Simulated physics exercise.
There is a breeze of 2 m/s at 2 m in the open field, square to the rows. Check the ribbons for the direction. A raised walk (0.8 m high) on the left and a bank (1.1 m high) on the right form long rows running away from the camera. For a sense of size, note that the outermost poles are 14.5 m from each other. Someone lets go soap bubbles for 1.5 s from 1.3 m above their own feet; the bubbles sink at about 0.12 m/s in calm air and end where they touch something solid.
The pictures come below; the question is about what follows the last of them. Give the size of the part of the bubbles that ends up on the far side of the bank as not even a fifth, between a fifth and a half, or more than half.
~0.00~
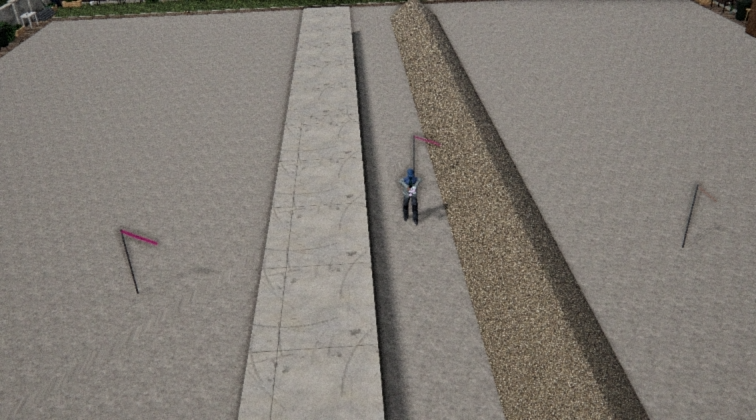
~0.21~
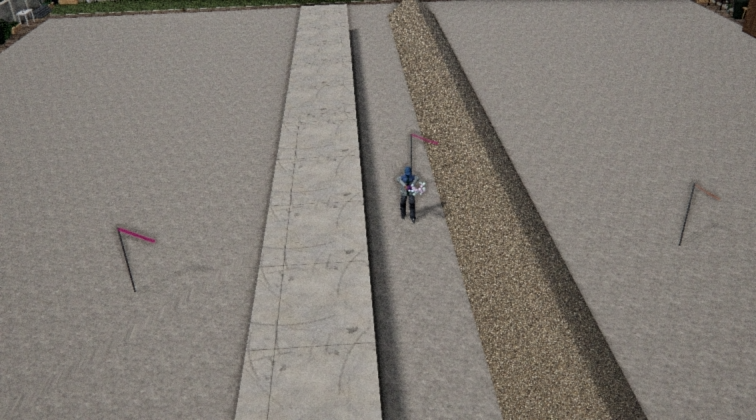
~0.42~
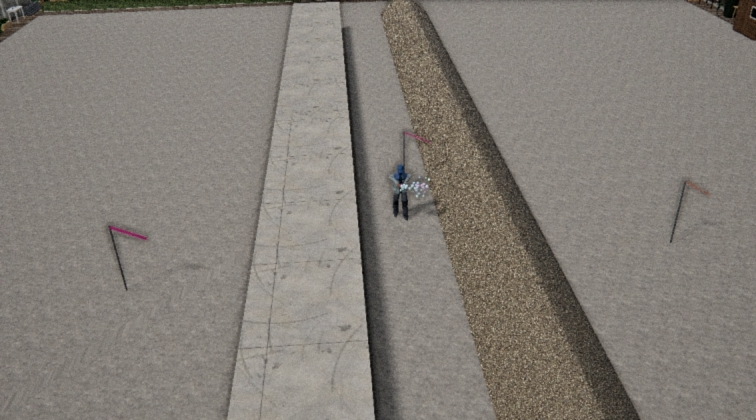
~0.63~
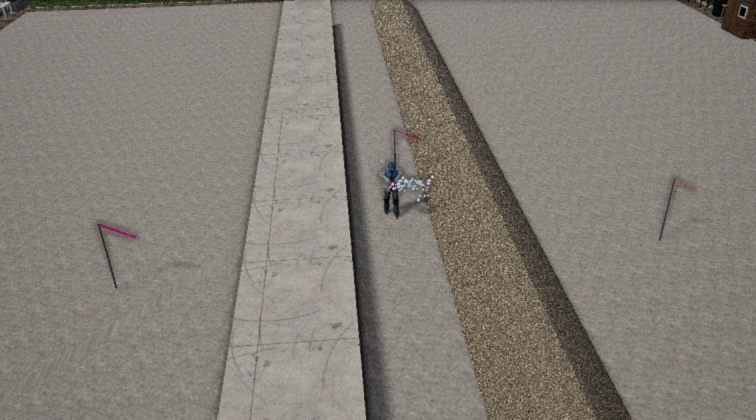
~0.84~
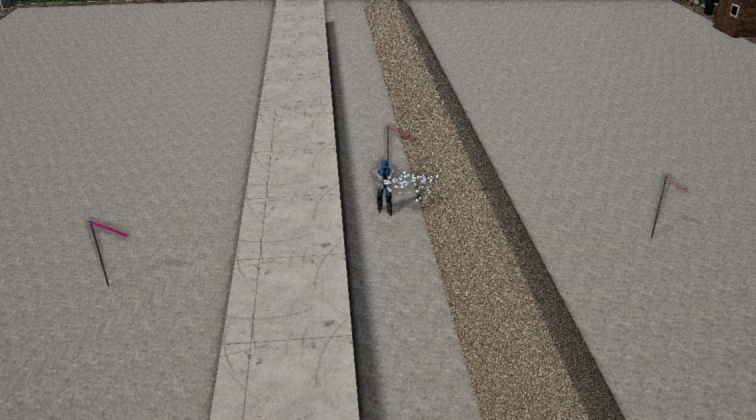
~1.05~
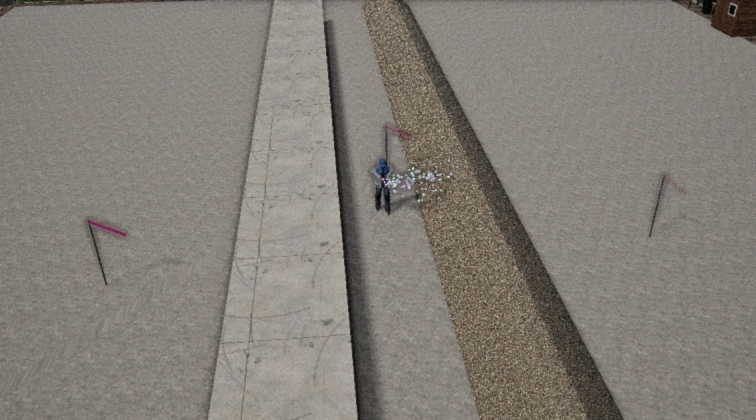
The part of the bubbles that ends up on the far side of the bank is more than half.
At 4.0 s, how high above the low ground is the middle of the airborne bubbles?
About 1.4 m high.
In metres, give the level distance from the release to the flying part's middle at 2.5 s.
The distance is close to 2.0 m.
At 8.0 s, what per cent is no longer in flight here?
35 %.
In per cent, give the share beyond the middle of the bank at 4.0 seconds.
The share is about 70 percent.
After 2.5 s, 95 % is in the air or yet to come; 37 % is beyond the bank; the middle of what still flies is 1.3 m above the low ground, near (458, 177).
After 4.0 s, 81 % is in the air or yet to come; 68 % is beyond the bank; the middle of what still flies is 1.4 m above the low ground, near (544, 169).
After 8.0 s, 64 % is in the air or yet to come; 72 % is beyond the bank; the middle of what still flies is 1.0 m above the low ground, near (702, 176).
After 20.0 s, 16 % is in the air or yet to come; 72 % is beyond the bank.
After 45.0 s, 0 % is in the air or yet to come; 72 % is beyond the bank.
